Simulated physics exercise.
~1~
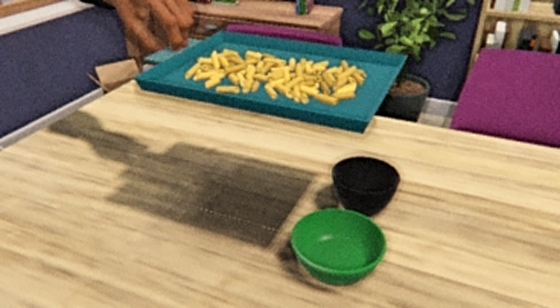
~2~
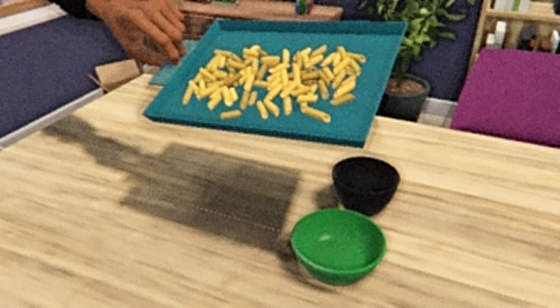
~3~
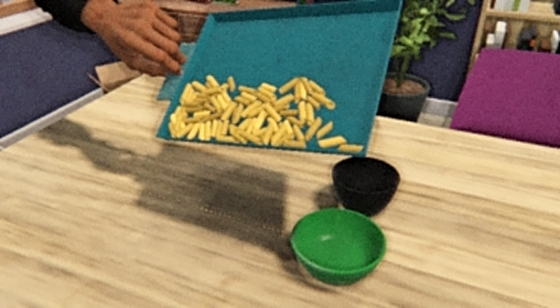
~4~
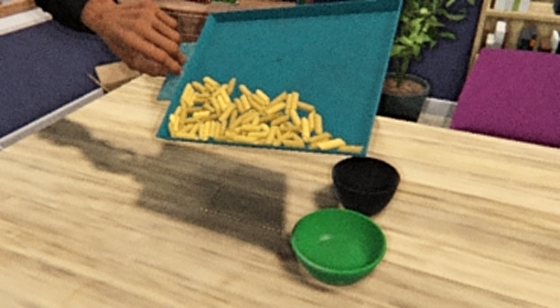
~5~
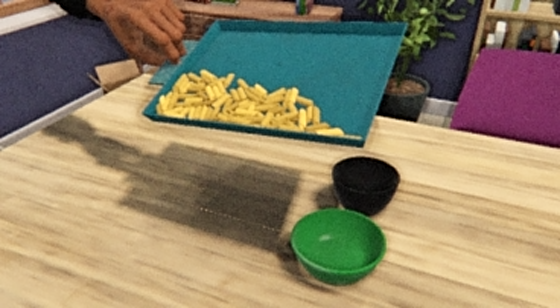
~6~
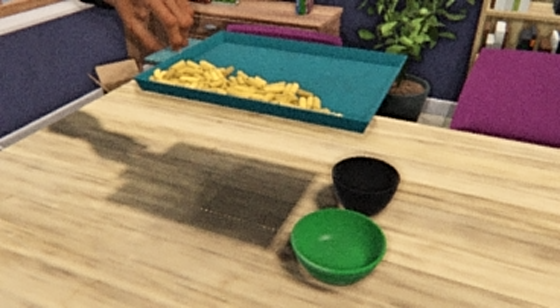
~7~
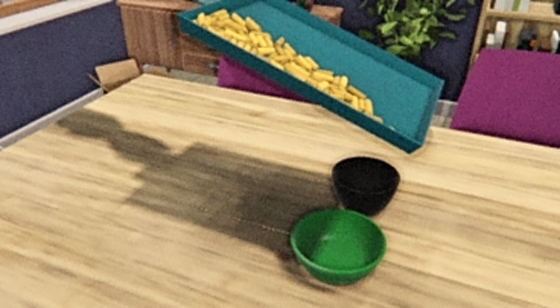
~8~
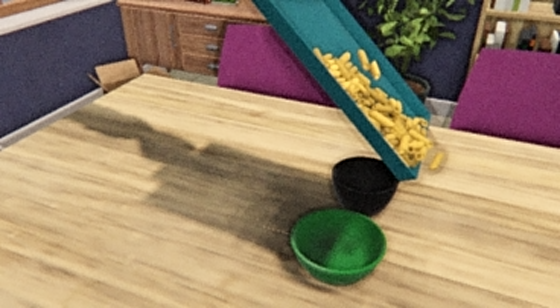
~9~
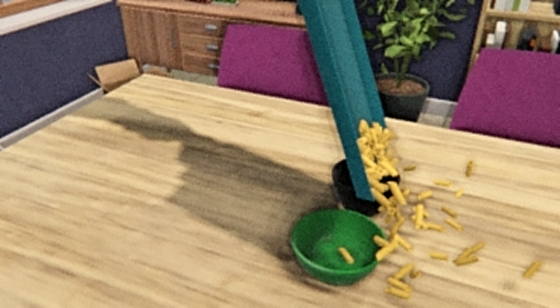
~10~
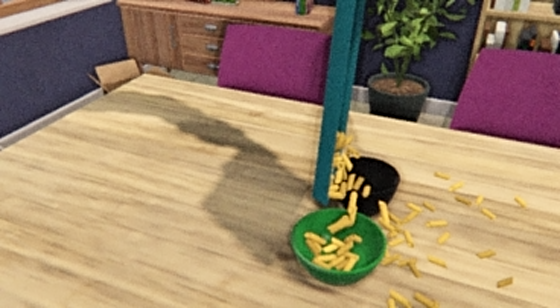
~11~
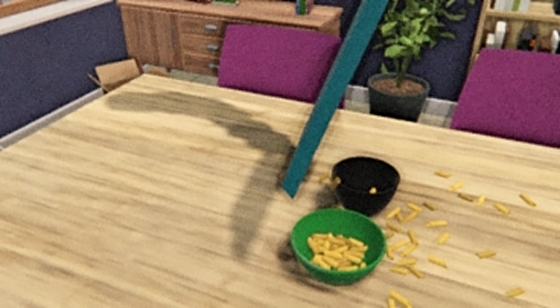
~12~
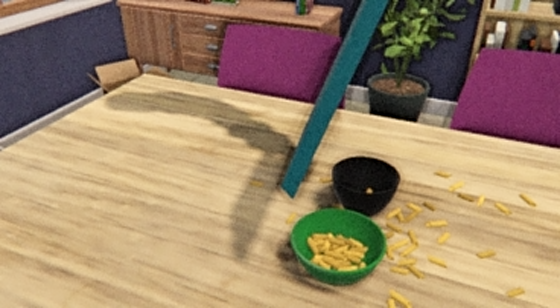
Dry pasta spilled from a teal tray that a hand tipped gently, levelled, then swung steeply to the right over two bowls; many pieces scattered across the wooden table, while a good share settled in the green bowl and a few in the black.
